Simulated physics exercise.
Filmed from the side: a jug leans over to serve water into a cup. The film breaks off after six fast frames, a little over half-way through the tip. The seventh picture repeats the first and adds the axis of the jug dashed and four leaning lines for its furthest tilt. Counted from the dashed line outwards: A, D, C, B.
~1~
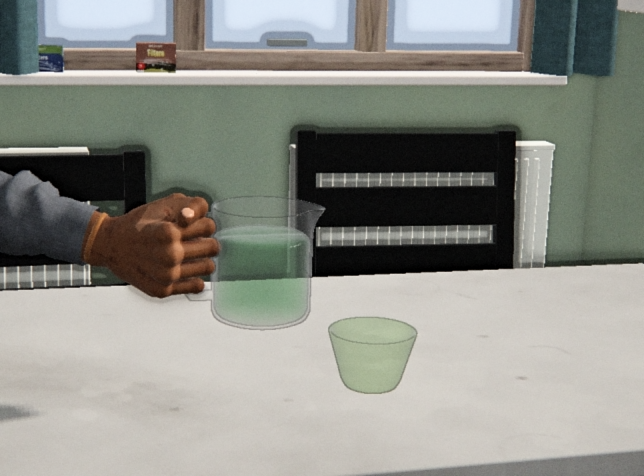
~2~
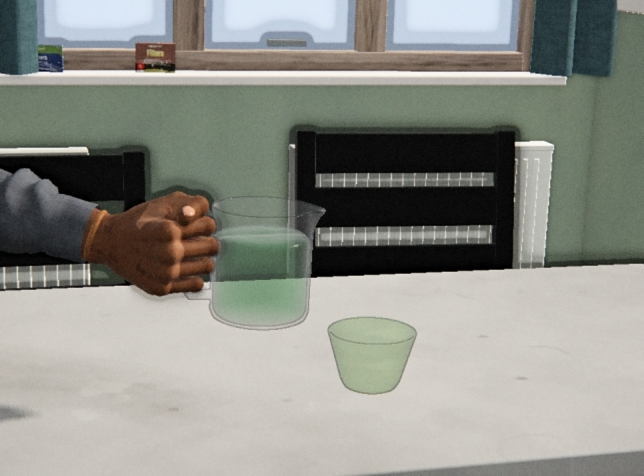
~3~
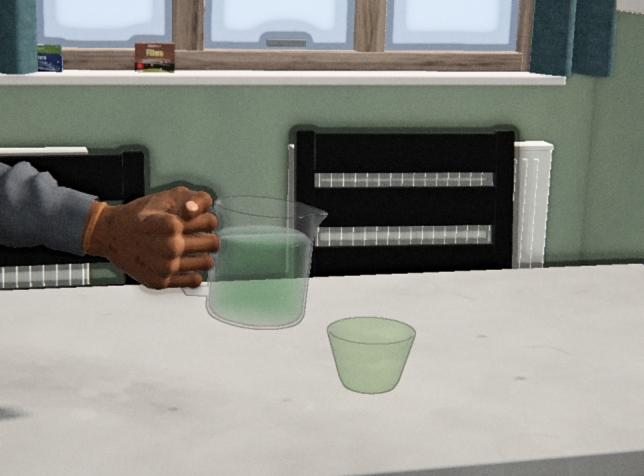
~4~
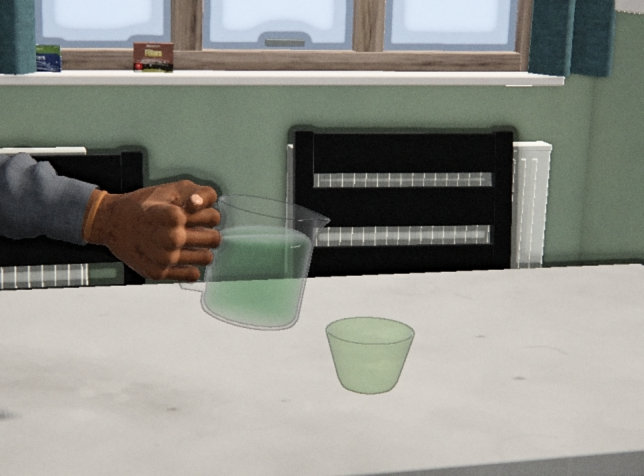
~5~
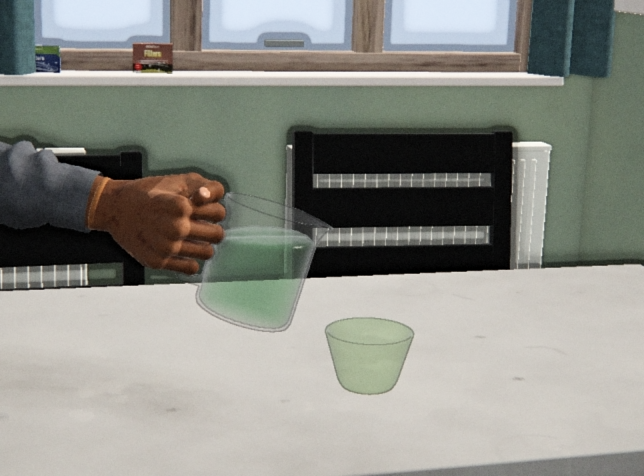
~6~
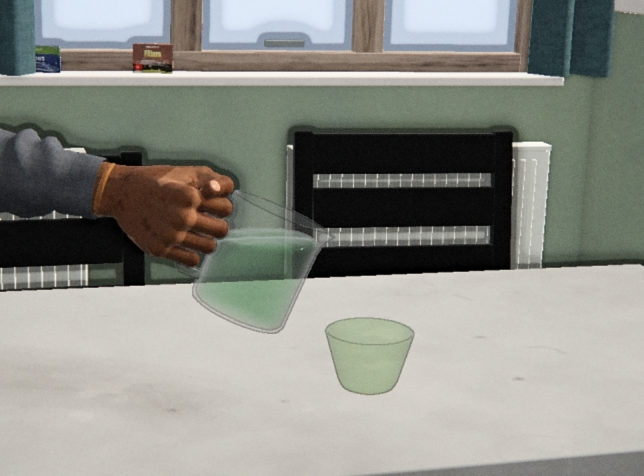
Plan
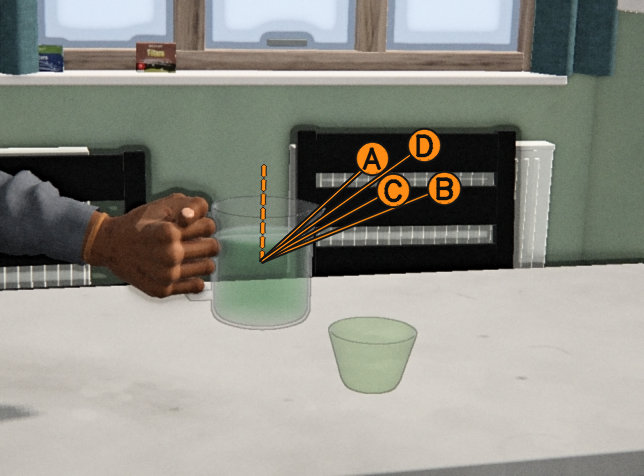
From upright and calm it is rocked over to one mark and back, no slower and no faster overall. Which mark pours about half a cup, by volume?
Take D.
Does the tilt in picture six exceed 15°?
Yes, it does.
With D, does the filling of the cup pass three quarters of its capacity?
No, less.
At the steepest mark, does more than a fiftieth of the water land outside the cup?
Yes, it does.
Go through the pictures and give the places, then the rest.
In the first frame, upright, lip at (323, 208); rim of the cup round (373, 330); nothing has left yet.
In the second frame, upright, lip at (323, 209); nothing has left yet.
In the third frame, tipped about 5°, lip at (325, 213); nothing has left yet.
In the fourth frame, tipped about 10°, lip at (327, 219); nothing has left yet.
In the fifth frame, tipped about 16°, lip at (330, 227); nothing has left yet.
In the sixth frame, tipped about 23°, lip at (334, 236); nothing has left yet.
In orange, A at (360, 171); B at (428, 194); C at (377, 197); D at (410, 154).
With A, the cup ends with about 31 % of what it can hold.
With B, the cup ends with about 66 % of what it can hold; 18 % of the water is spilt.
With C, the cup ends with about 63 % of what it can hold; 7 % of the water is spilt.
With D, the cup ends with about 49 % of what it can hold.
